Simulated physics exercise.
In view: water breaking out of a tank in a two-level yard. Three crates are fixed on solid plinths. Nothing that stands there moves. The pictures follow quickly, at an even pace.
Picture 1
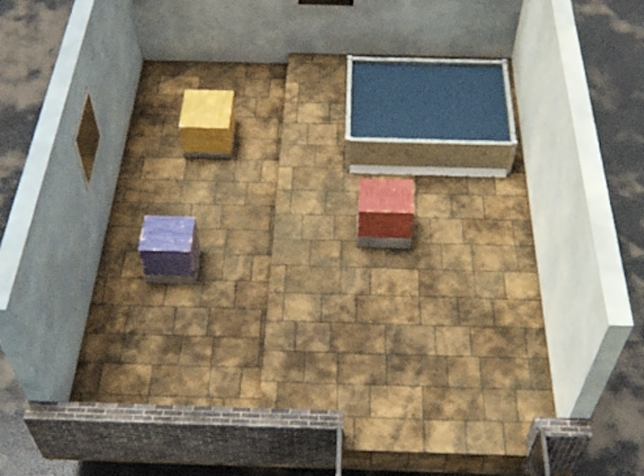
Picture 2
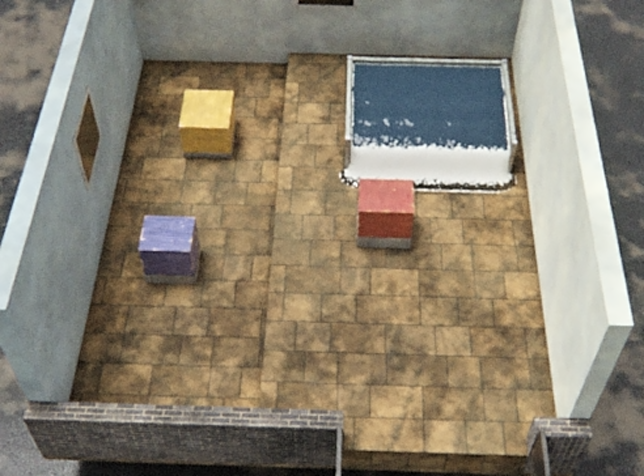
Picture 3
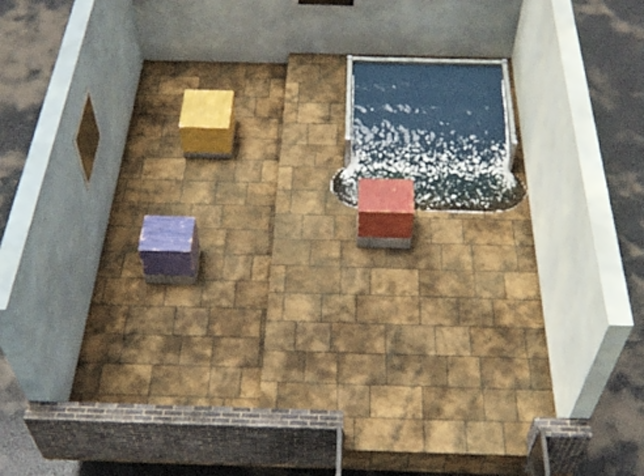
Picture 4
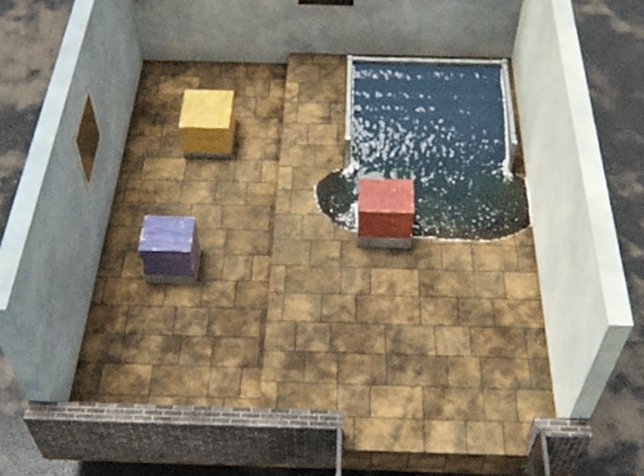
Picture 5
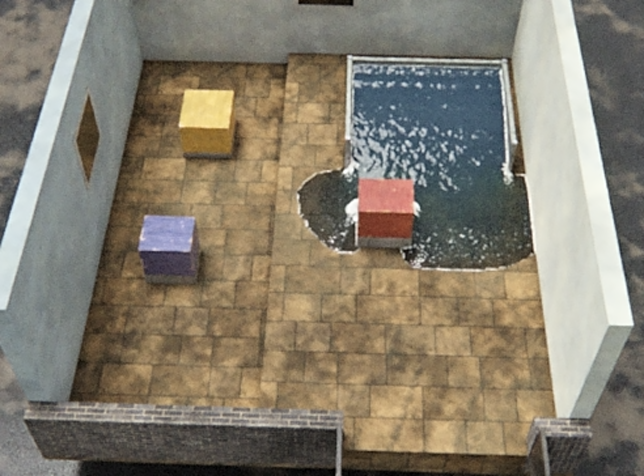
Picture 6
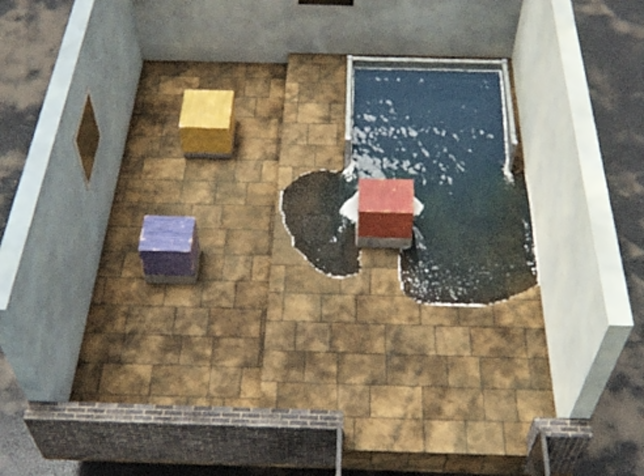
Water in a raised tank at the back right of a walled, tiled yard breaks out over the tank's front side in a white, foaming sheet. It spreads across the floor toward the red block, then flows around both sides of it, forming two dark lobes, while the yellow and purple blocks stay still on dry tiles.
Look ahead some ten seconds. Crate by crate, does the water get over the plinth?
One by one: The yellow crate stays dry; the blue crate stays dry; the red crate gets wet.
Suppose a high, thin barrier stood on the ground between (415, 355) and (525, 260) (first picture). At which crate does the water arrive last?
The yellow one.
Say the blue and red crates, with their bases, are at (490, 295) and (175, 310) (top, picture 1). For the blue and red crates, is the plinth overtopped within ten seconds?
My reading: The blue crate ends up wet; the red crate is safe.
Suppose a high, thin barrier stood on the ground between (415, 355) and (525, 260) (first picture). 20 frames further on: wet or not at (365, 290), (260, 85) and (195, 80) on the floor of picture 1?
One after the other: Flooded, dry, not flooded.
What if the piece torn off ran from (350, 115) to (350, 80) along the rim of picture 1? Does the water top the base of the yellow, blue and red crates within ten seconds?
My reading: Yellow is soaked, blue is topped, red is spared.
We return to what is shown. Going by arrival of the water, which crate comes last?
The yellow-painted one.
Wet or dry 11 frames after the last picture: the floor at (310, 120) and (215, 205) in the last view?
In that order: Not flooded, awash.
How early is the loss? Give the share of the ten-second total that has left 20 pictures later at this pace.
Near 45 in a hundred.
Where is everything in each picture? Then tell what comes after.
The first frame shows still water in the water tank at (428, 103).
In the second frame, the front is at (509, 184), out from the gap at (428, 159).
In the third frame, water pours out at (428, 162) and has run to (518, 196).
In the fourth frame, the front is at (529, 216), out from the gap at (428, 162).
In the fifth frame, water pours out at (428, 163) and has run to (533, 246).
In the sixth frame, the front is at (498, 295), out from the gap at (428, 163).
A moment on, water covers 35 % of the floor; the yellow crate not reached, the blue crate not reached, the red crate water round its plinth.
Next, water covers 50 % of the floor; the yellow crate not reached, the blue crate water round its plinth, the red crate water round its plinth.
Then, water covers 65 % of the floor; the yellow crate water round its plinth, the blue crate water round its plinth, the red crate water round its plinth.
Later, water covers 70 % of the floor; the yellow crate water round its plinth, the blue crate water round its plinth, the red crate water round its plinth.
In the end, water covers 80 % of the floor; the yellow crate stayed above the water, the blue crate stayed above the water, the red crate was topped.
